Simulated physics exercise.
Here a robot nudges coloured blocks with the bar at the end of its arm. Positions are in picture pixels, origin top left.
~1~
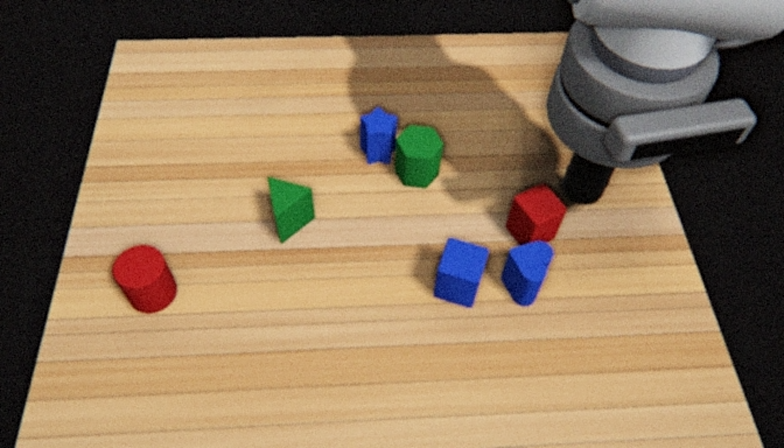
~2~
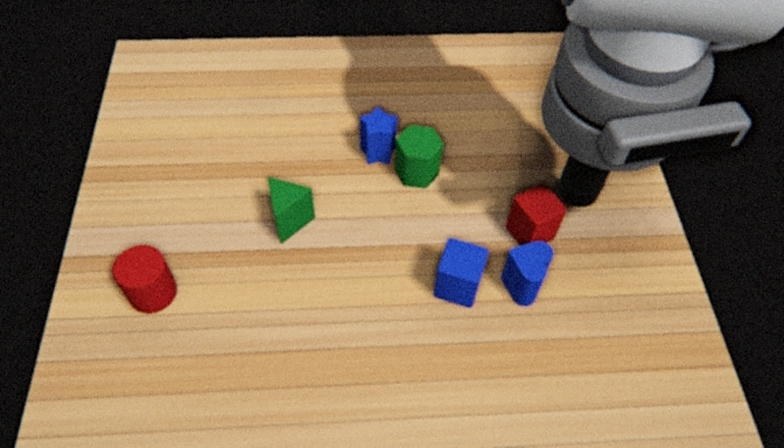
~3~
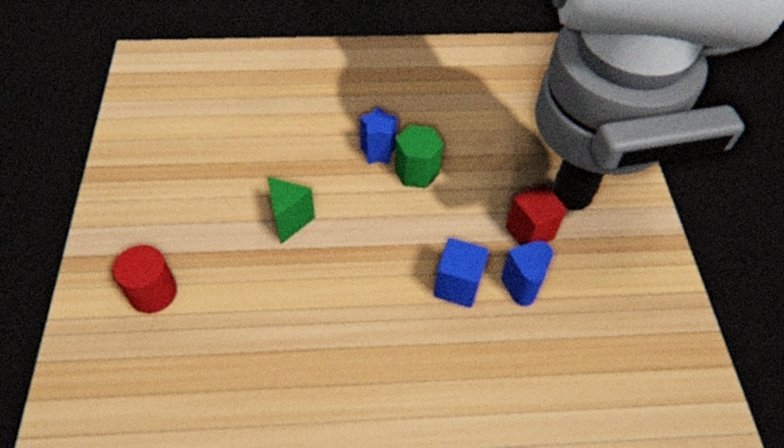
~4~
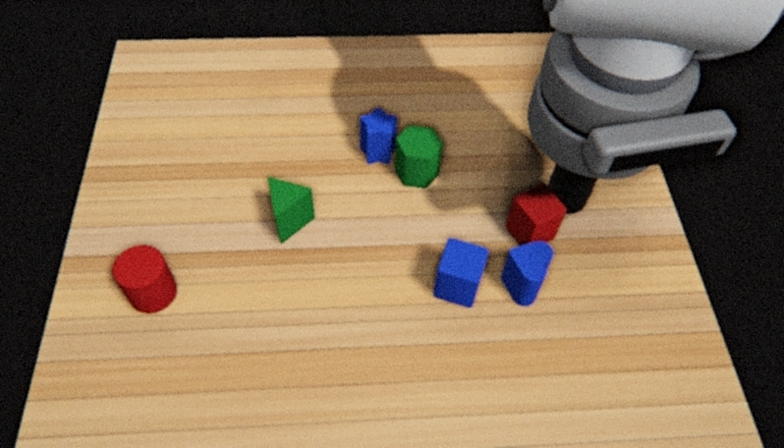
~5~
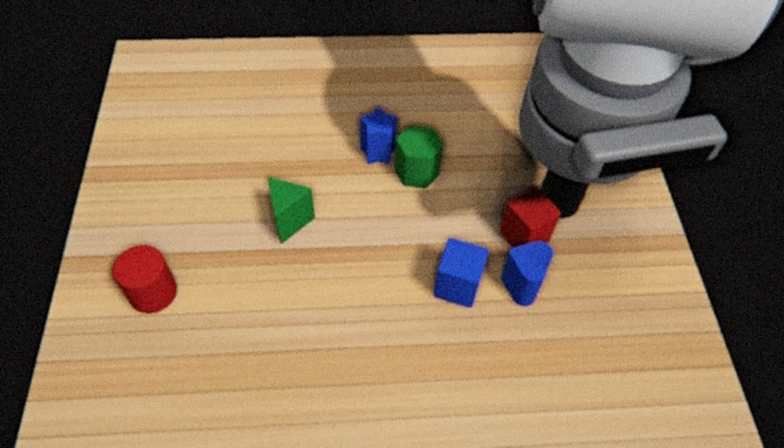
On a wooden tabletop scattered with red, green and blue blocks, a grey robot arm slid its dark tip slowly toward the lower left and nudged a red block slightly left.
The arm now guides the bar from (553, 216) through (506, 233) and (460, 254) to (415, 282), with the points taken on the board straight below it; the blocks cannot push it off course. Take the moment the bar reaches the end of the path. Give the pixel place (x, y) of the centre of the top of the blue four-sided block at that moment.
If I read the scene right, the answer is (406, 338).
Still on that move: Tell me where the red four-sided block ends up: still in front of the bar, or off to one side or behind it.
The block sits ahead of the bar.
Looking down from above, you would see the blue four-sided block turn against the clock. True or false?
Verdict: True.
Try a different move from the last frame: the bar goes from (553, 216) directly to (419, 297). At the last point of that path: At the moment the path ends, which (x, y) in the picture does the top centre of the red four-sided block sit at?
The centre of its top face lies at (398, 305).
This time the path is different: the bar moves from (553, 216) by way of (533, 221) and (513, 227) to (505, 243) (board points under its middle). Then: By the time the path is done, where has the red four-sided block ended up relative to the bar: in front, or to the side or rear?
It sits in front of the bar.
The first path, step by step. One third of the way, bar (510, 219); red four-sided block (492, 232), turned 35° anticlockwise.
Two thirds of the way, bar (462, 242); blue four-sided block (429, 297); red four-sided block (446, 261), turned 50° anticlockwise.
At the end, bar (416, 269); blue four-sided block (406, 338), turned 30° anticlockwise; blue heart-shaped block unmoved; red four-sided block (405, 296), turned 65° anticlockwise.
